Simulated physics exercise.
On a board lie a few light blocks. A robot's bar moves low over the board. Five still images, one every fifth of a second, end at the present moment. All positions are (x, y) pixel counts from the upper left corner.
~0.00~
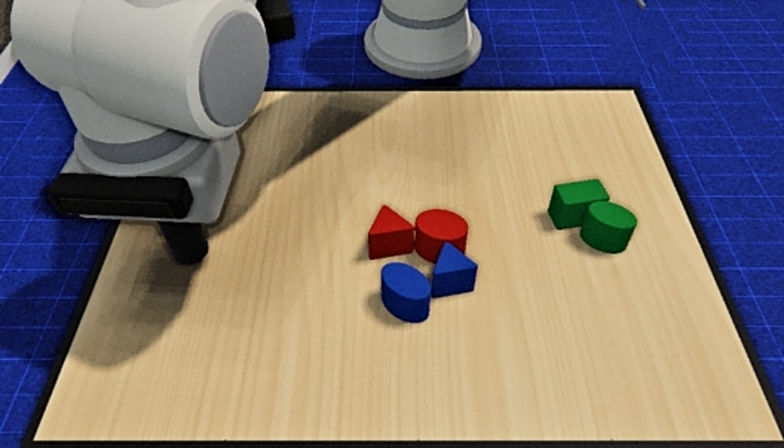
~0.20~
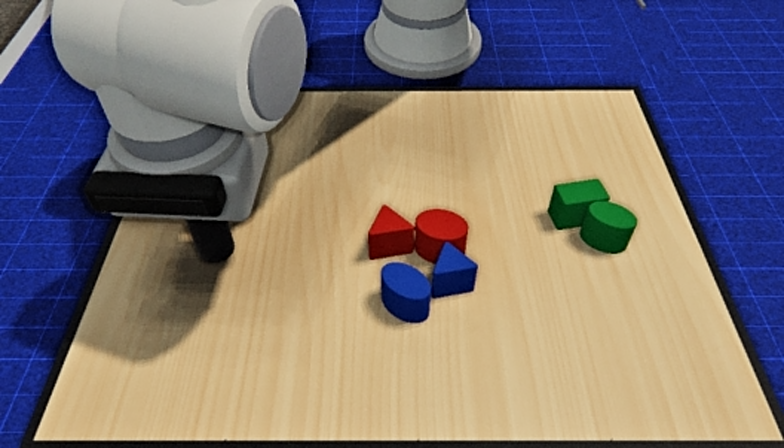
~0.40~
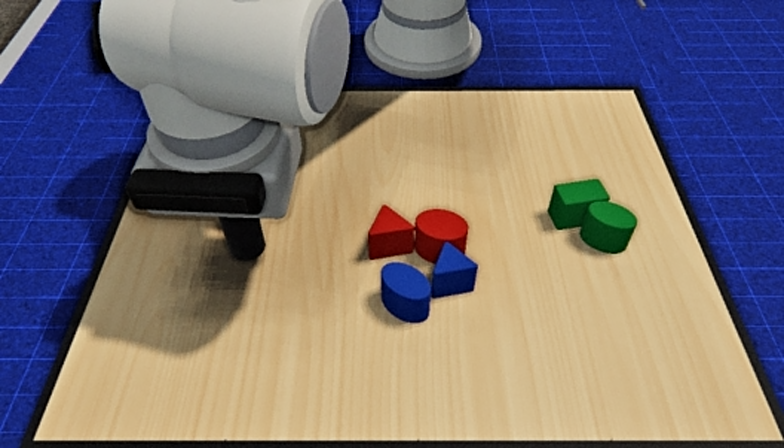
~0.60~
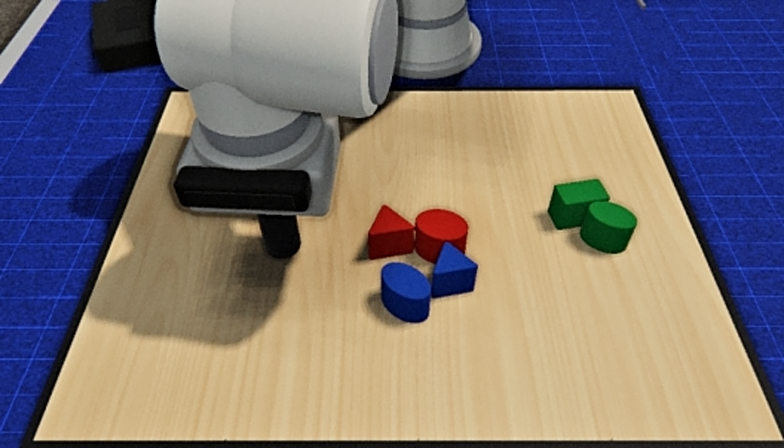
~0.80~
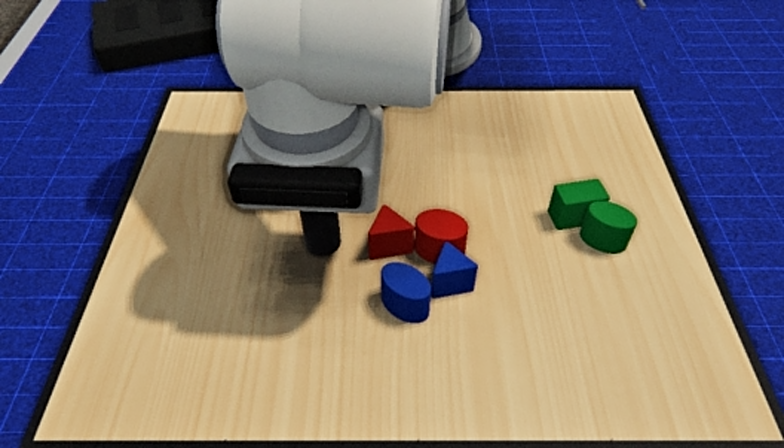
In this clip, a robot arm with a dark bar moves steadily rightward, low over a wooden board, nearing a cluster of red and blue blocks, while these and two green blocks farther right stay still.
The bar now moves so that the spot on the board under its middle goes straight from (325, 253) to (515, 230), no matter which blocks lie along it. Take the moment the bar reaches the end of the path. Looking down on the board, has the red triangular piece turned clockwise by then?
No
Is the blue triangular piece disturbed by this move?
The block stays on its spot.
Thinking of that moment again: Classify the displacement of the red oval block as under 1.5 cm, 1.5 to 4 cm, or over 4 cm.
My prediction: Over 4 cm.
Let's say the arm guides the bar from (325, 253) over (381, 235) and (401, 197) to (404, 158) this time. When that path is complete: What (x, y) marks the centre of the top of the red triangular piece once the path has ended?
The middle of the upper face of the red triangular piece will lie at about (412, 222) in the picture.
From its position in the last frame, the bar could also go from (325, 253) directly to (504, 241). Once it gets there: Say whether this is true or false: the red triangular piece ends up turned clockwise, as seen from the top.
False.
What follows on the original path. One third of the way, bar at (390, 235); red triangular piece at (421, 212), turned 30° anticlockwise; red oval block at (470, 217), turned 35° clockwise.
Two thirds of the way, bar at (454, 227); red triangular piece at (468, 190), turned 65° anticlockwise; red oval block at (499, 210), turned 110° clockwise.
At the end, bar at (517, 219); red triangular piece at (483, 185), turned 120° anticlockwise; red oval block at (562, 204), turned 120° clockwise; blue triangular piece unmoved; green oblong at (601, 186), turned 15° anticlockwise.
